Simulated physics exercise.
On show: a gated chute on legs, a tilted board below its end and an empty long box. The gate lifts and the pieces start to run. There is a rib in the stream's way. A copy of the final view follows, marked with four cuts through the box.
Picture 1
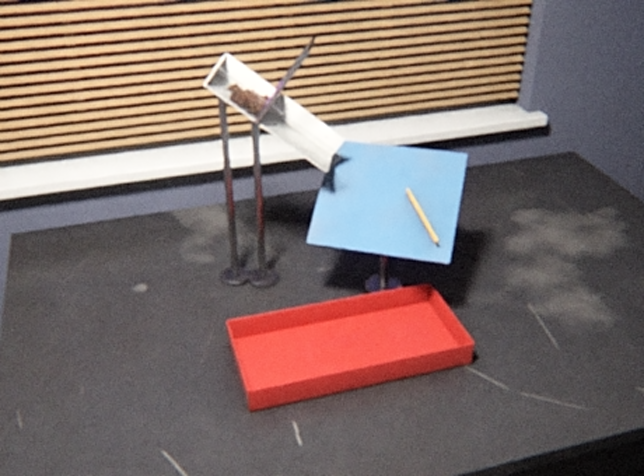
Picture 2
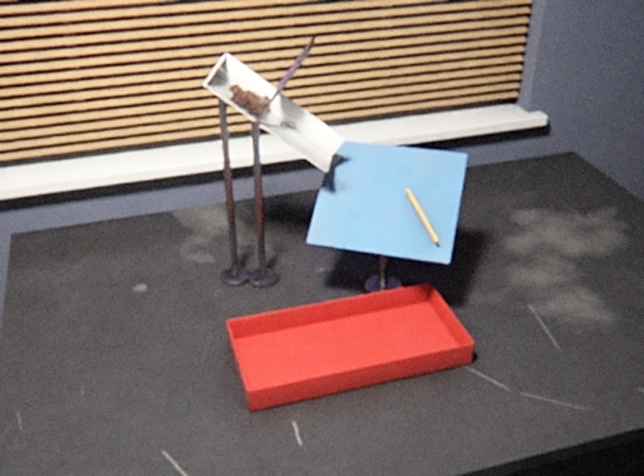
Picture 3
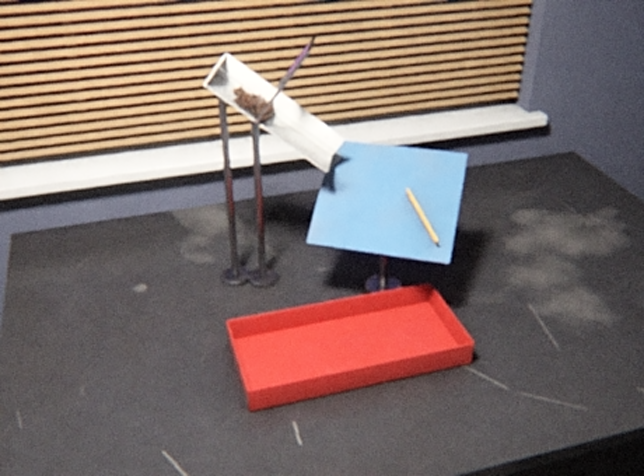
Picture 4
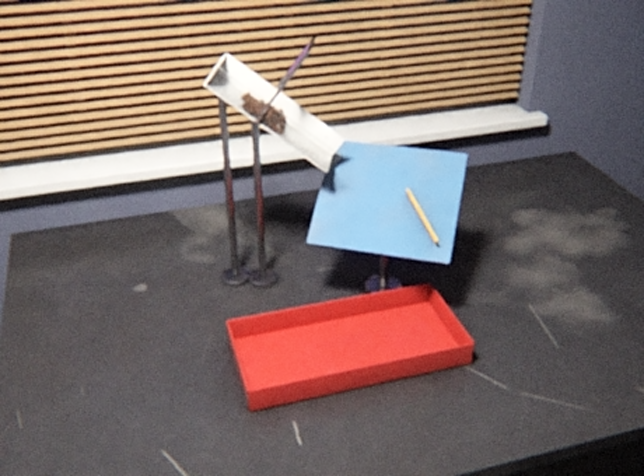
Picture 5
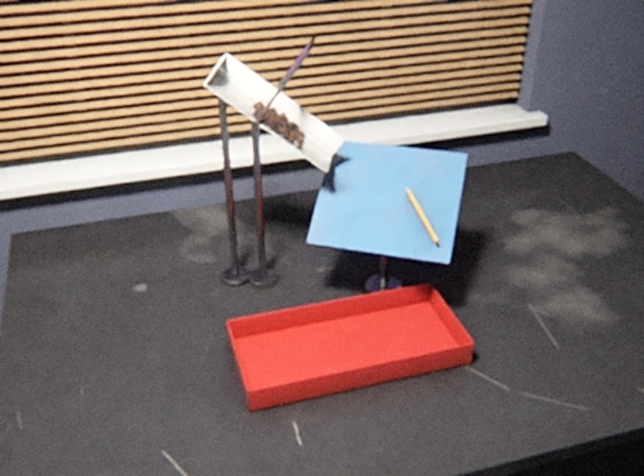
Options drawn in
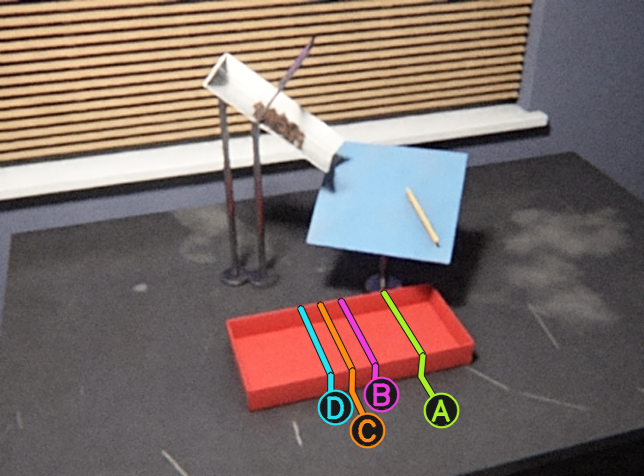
On a dark tabletop, small brown pieces slide down a white chute toward a tilted blue board.
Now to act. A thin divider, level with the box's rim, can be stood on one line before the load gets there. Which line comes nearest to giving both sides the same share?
The answer is line A.
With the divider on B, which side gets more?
Right.
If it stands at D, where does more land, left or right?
The right side.
On the marked copy, line A crosses the front rim at (422, 354); line B crosses the front rim at (375, 364); line C crosses the front rim at (352, 369); line D crosses the front rim at (330, 374).
With A, of what is caught, about half on the left of the divider, about half on the right.
With B, of what is caught, a small part on the left of the divider, nearly all on the right.
With C, of what is caught, none on the left of the divider, all on the right.
With D, of what is caught, none on the left of the divider, all on the right.
